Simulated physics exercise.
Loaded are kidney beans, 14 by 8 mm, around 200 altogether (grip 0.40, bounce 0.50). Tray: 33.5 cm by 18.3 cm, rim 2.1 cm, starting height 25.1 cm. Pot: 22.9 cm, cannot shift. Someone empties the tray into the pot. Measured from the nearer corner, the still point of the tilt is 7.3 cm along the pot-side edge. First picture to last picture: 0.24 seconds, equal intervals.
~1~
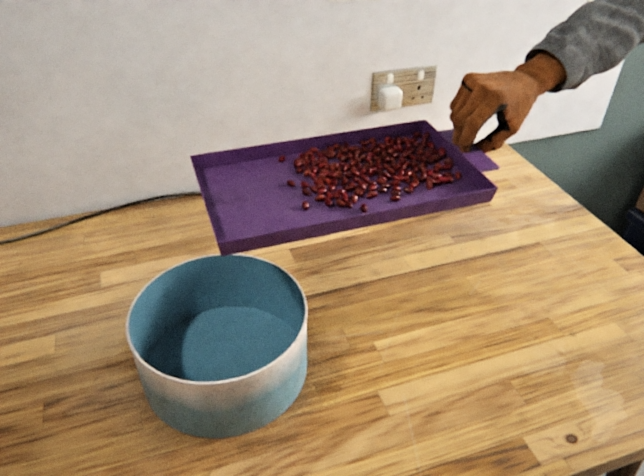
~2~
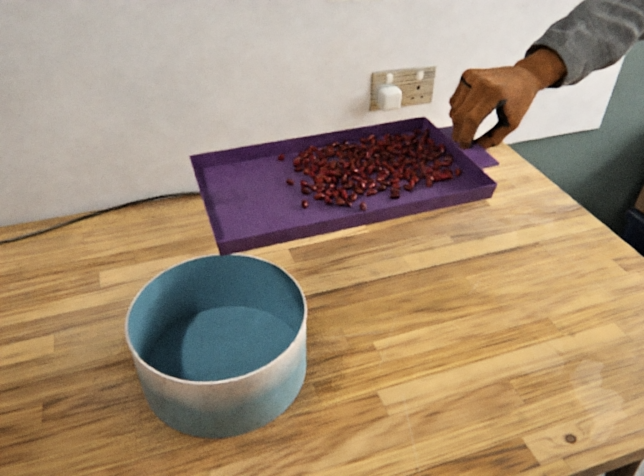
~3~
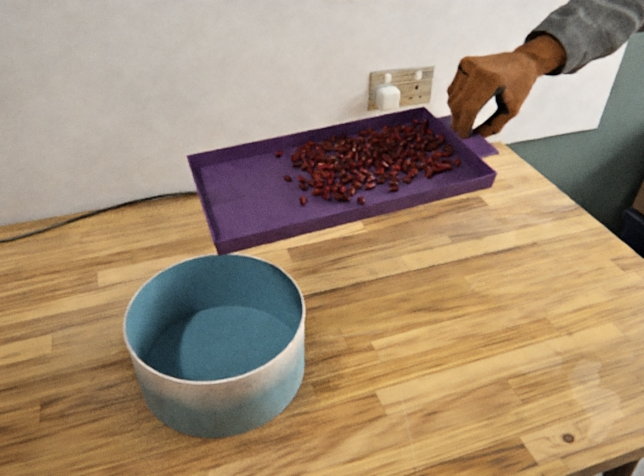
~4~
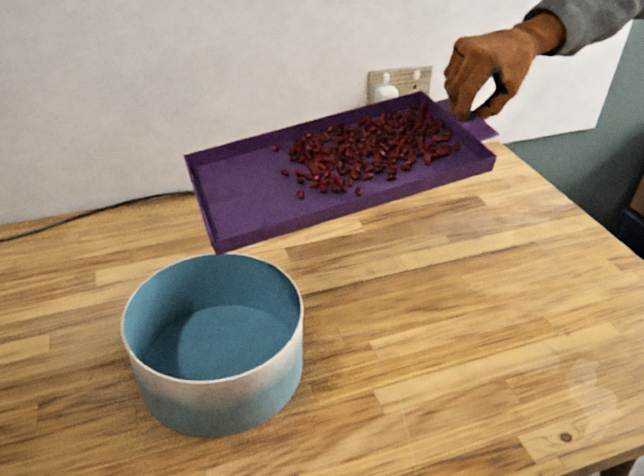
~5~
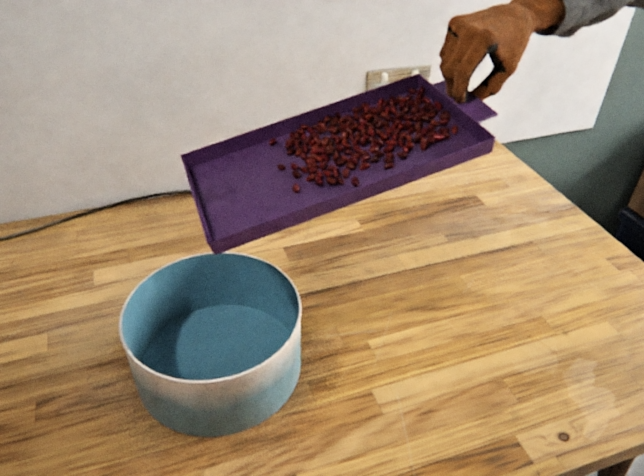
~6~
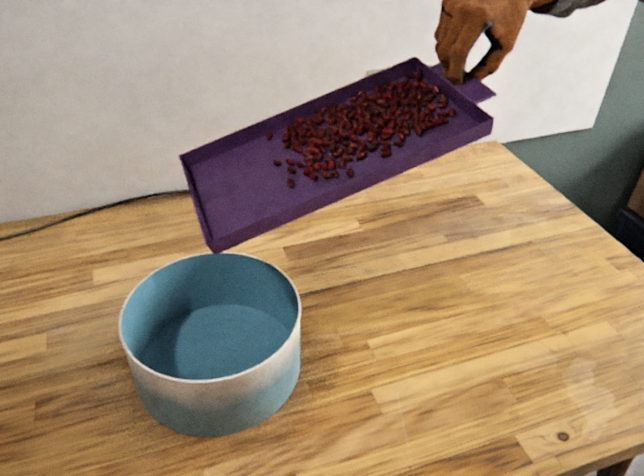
A purple tray of dark red beans sits level above a wooden table, behind a blue pot, with a hand gripping its right-hand tab. The hand lifts that end steadily, tilting the tray down toward the left, while the beans stay bunched on its right half and the pot remains empty.
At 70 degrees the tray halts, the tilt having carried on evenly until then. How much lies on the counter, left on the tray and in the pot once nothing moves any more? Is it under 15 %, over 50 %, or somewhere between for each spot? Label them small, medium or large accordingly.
Counter - medium, tray - medium, pot - medium.
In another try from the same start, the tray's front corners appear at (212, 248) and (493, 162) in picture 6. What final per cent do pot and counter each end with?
The pot gets 65 and the counter 5.
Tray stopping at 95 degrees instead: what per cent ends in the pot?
In that case some 55 per cent.
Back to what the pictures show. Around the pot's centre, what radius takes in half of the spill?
Distance: Around 36 cm.
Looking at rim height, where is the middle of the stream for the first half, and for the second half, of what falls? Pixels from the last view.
Around (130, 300), then around (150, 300).
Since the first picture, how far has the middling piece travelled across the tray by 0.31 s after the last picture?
It has moved some 6 cm from its start.
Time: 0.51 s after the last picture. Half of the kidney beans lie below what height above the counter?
The halfway mark sits at about 28 cm.
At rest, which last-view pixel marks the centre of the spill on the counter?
About (18, 363).
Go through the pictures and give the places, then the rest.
The first frame shows tray tilt 0 degrees, front corners at (220, 241) and (495, 187); middle of the pieces at (372, 164); pot at (218, 310).
The second frame shows tray tilt 1 degrees, front corners at (219, 241) and (494, 183); middle of the pieces at (371, 162).
The third frame shows tray tilt 4 degrees, front corners at (216, 241) and (494, 172), lowest corner left front; middle of the pieces at (370, 155).
The fourth frame shows tray tilt 8 degrees, front corners at (213, 241) and (494, 155), lowest corner left front; middle of the pieces at (367, 144).
The fifth frame shows tray tilt 12 degrees, front corners at (210, 240) and (492, 137), lowest corner left front; middle of the pieces at (364, 132).
The sixth frame shows tray tilt 16 degrees, front corners at (208, 241) and (490, 118), lowest corner left front; middle of the pieces at (362, 121); pot at (212, 309).
Then, 0.31 s after the last picture, tilt 43 degrees; the tray holds 100 %, the pot 0 %.
Then, 0.51 s after the last picture, tilt 61 degrees; the tray holds 95 %, the pot 0 %.
Then, 0.82 s after the last picture, tilt 70 degrees; the tray holds 35 %, the pot 30 %.
In the end, counter 35 %, tray 35 %, pot 35 %.
